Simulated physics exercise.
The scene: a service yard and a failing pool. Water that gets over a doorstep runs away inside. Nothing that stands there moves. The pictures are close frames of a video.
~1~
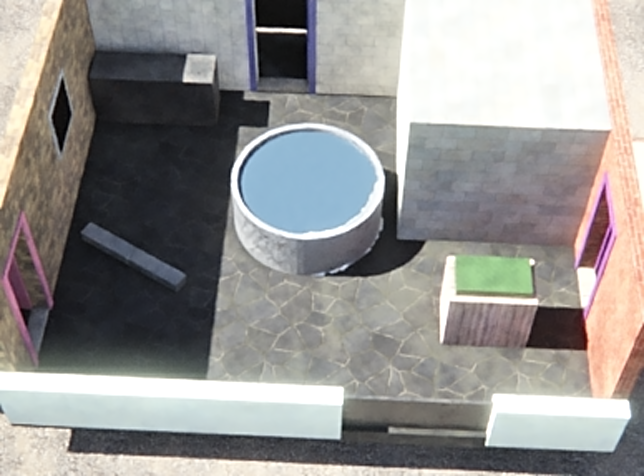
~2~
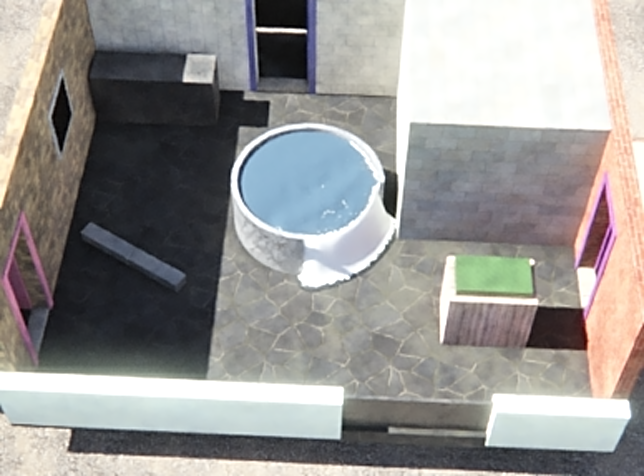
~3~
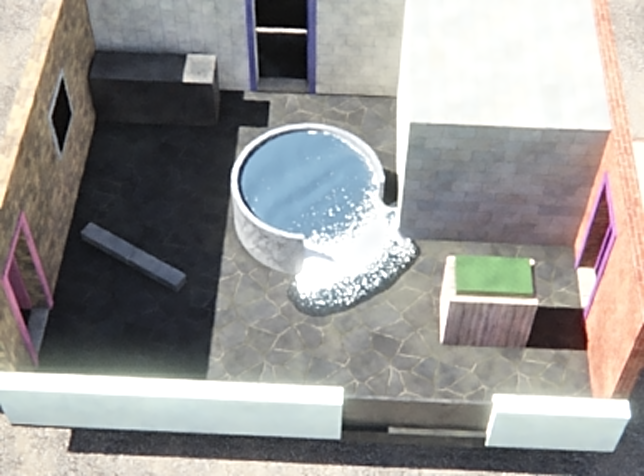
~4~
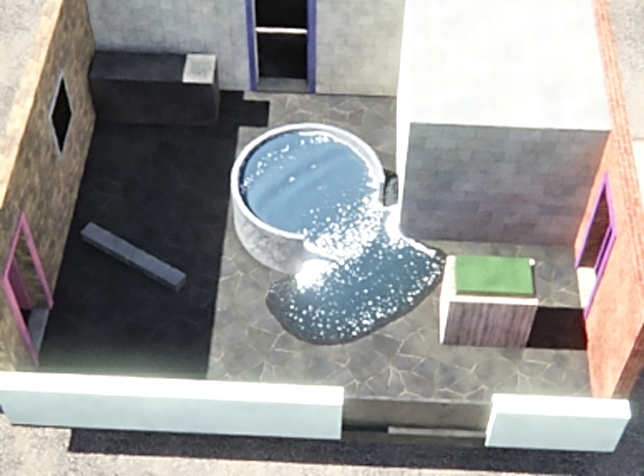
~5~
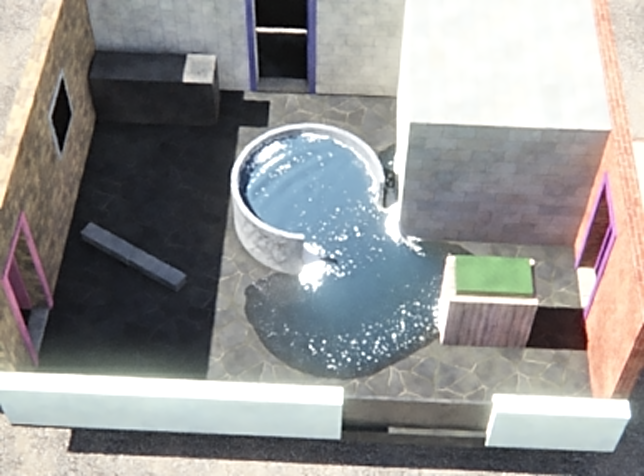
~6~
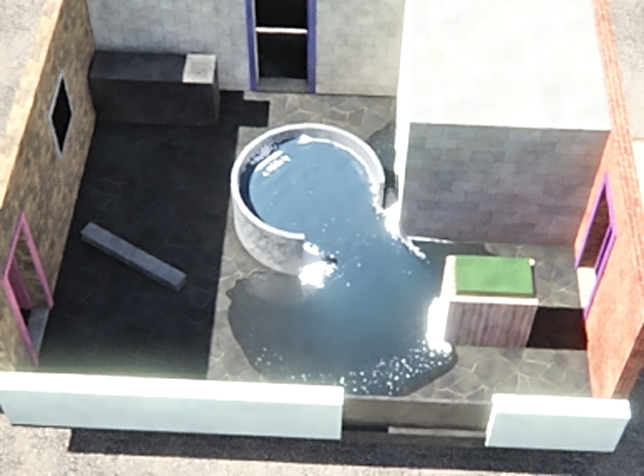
At first, a round tank full of blue water stands whole and still in a walled yard. Then its lower right side opens and white, foaming water bursts out onto the stone paving. The dark pool spreads widely toward the front wall and around the green-topped box, while the tank's water level drops.
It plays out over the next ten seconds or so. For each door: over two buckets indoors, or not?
One by one: The blue door stays under that; the purple door takes more than that; the pink door takes more than that.
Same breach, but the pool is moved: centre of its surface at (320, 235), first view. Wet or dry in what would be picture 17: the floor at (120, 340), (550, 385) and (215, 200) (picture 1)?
One after the other: No water, under water, clear.
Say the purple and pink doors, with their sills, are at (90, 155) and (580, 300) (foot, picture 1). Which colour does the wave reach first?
The pink-painted one.
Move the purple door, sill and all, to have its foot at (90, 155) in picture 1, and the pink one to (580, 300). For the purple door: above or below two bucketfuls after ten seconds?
In short: Purple door stays under.
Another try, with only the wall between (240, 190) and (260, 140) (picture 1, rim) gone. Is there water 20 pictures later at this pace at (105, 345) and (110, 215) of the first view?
As listed: Wet, covered.
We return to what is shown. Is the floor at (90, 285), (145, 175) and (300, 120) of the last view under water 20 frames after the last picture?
As listed: Not flooded, dry, wet.
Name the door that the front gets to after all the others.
That is the pink-painted one.
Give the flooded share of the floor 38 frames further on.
Near 90 in a hundred.
A moment on, water covers 40 % of the floor; the blue door not reached, the purple door over two buckets in, the pink door not reached.
Next, water covers 45 % of the floor; the blue door wet at the sill, nothing in, the purple door far over two buckets in, the pink door not reached.
Then, water covers 65 % of the floor; the blue door wet at the sill, nothing in, the purple door far over two buckets in, the pink door not reached.
Later, water covers 90 % of the floor; the blue door wet at the sill, nothing in, the purple door far over two buckets in, the pink door over two buckets in.
In the end, water covers 95 % of the floor; the blue door wet at the sill, nothing in, the purple door far over two buckets in, the pink door far over two buckets in.
